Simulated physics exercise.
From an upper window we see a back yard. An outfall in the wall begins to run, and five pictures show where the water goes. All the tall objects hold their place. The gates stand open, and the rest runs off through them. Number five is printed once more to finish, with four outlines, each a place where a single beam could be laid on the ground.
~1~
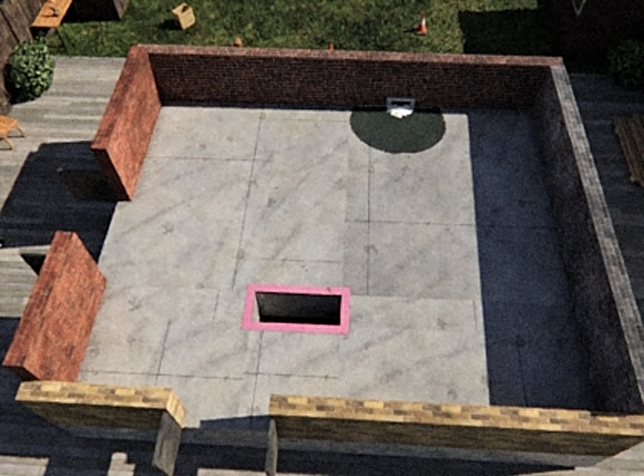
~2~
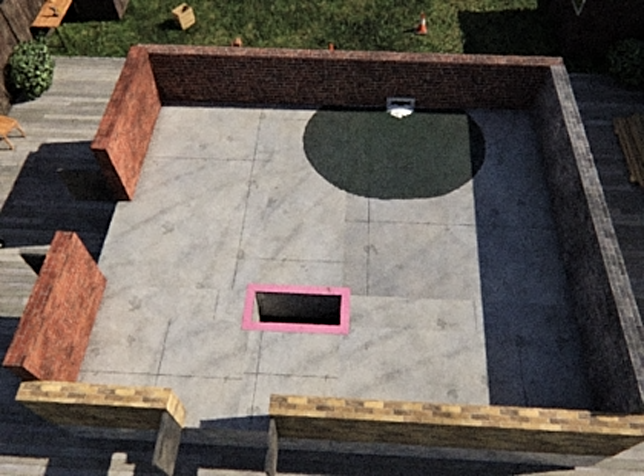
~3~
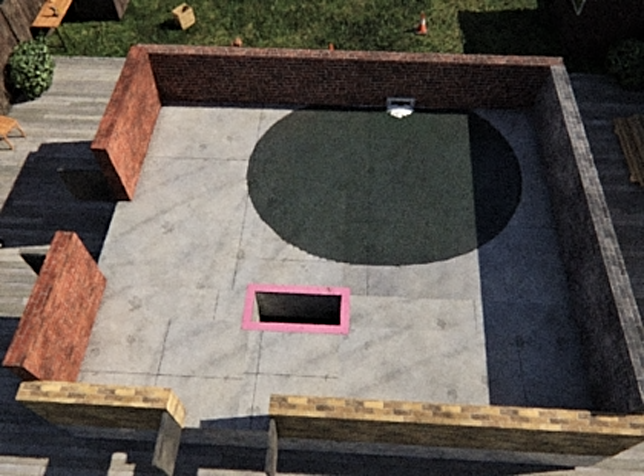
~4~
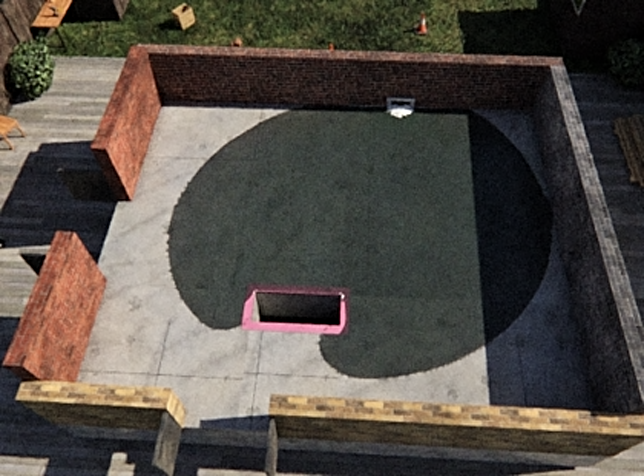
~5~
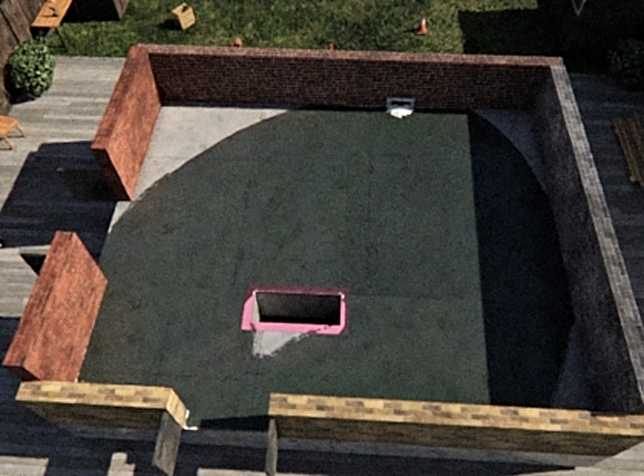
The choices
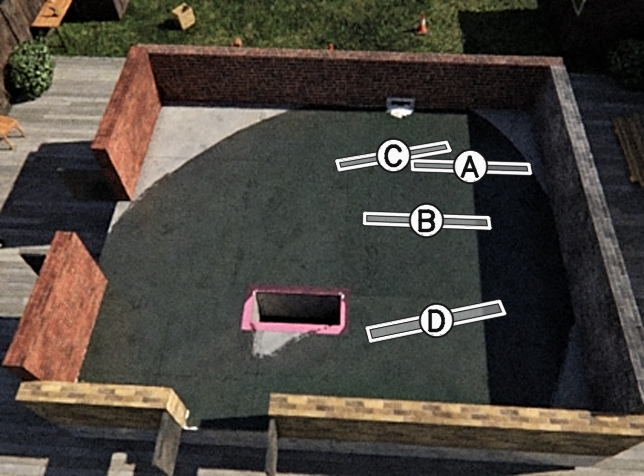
Walled back yard seen from above, dark water spreading from an outfall at the far wall, surrounding a pink-rimmed gully.
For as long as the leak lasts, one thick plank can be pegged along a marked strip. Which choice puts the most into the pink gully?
Choose D.
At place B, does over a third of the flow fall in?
No.
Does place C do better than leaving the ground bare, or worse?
Place C is worse.
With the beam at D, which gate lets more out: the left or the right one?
More leaves on the right.
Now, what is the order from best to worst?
The order is D, A, B, C.
In white, A from (412, 165) to (529, 168); B from (364, 218) to (489, 222); C from (338, 165) to (448, 146); D from (368, 334) to (501, 307).
For place A, about 34 % of the stream goes into the pink gully, about 66 % out by the gates.
For place B, about 24 % of the stream goes into the pink gully, about 76 % out by the gates.
For place C, about 15 % of the stream goes into the pink gully, about 85 % out by the gates.
For place D, about 50 % of the stream goes into the pink gully, about 50 % out by the gates.
